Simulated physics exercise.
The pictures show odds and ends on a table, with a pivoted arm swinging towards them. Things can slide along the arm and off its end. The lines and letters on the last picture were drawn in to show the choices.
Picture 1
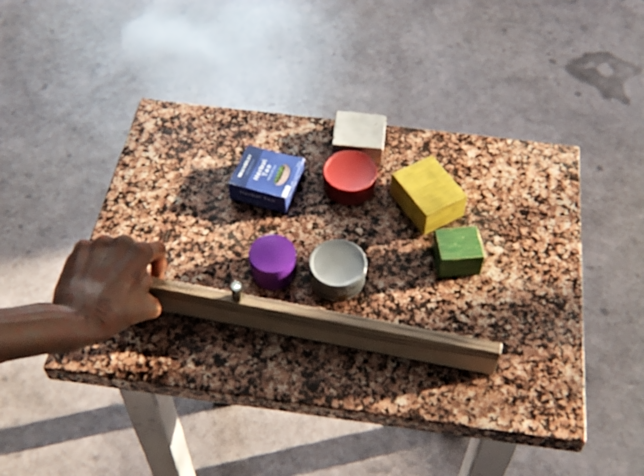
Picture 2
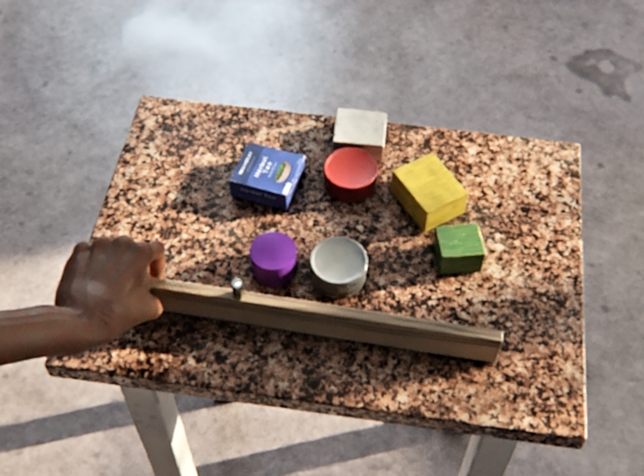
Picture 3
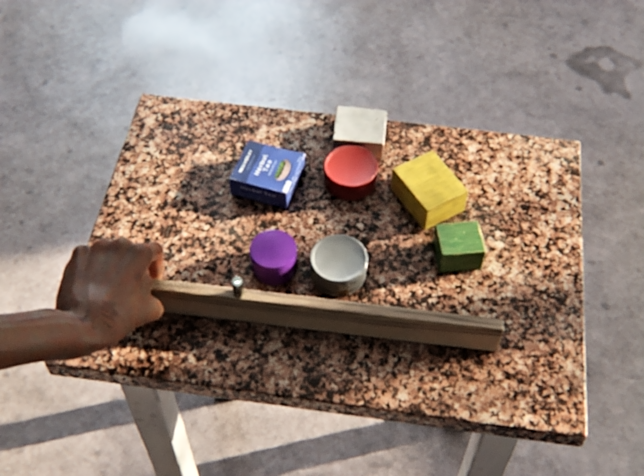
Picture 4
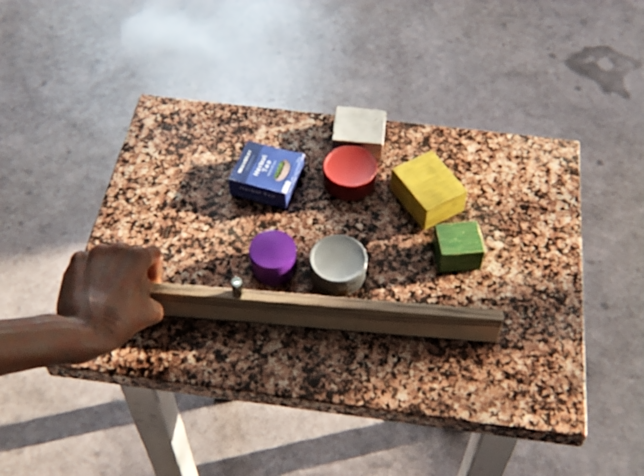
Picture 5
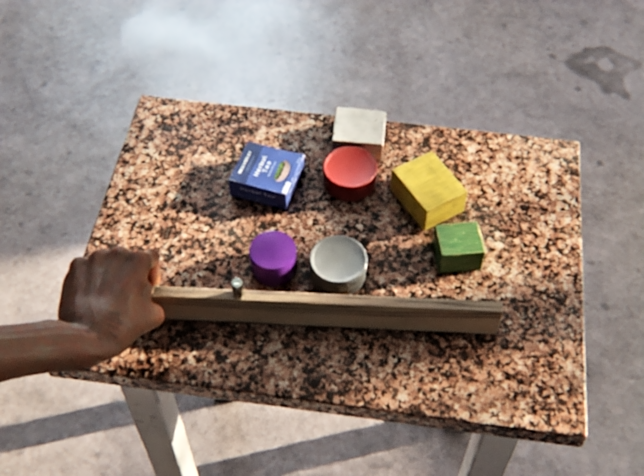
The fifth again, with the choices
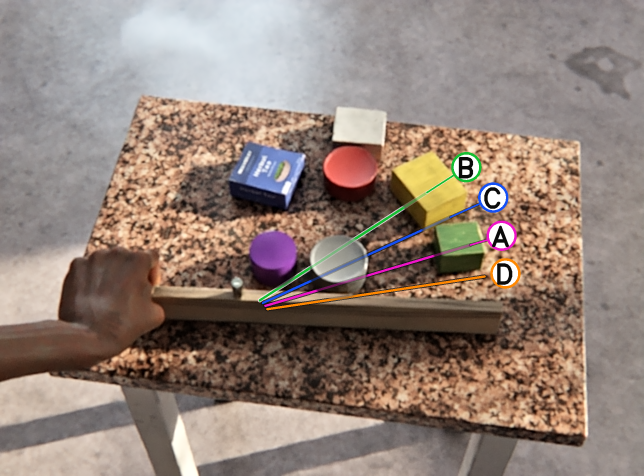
The clip shows a hand at the left holding a wooden arm on a speckled table as its right end swings slightly away from the viewer, towards tubs, blocks and a blue packet that stay still.
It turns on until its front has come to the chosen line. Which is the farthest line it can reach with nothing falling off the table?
As far as mark B.
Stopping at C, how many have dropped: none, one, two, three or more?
By then, none.
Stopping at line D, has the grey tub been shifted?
No.
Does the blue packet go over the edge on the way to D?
No.
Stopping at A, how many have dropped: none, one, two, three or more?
The count is none.
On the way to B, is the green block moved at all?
By then, yes.
On the marked copy, A at (370, 275); B at (347, 244); C at (359, 259); D at (377, 292).
With B. Early on, arm (372, 269); grey tub (337, 263); white block (359, 133).
Further on, arm (359, 242); yellow block (410, 166); green block (427, 204).
At the end, arm (345, 227); white block (335, 113); yellow block (382, 144); nothing has fallen.
As for the rest, A is safe but short; C is safe but short; D is safe but short.
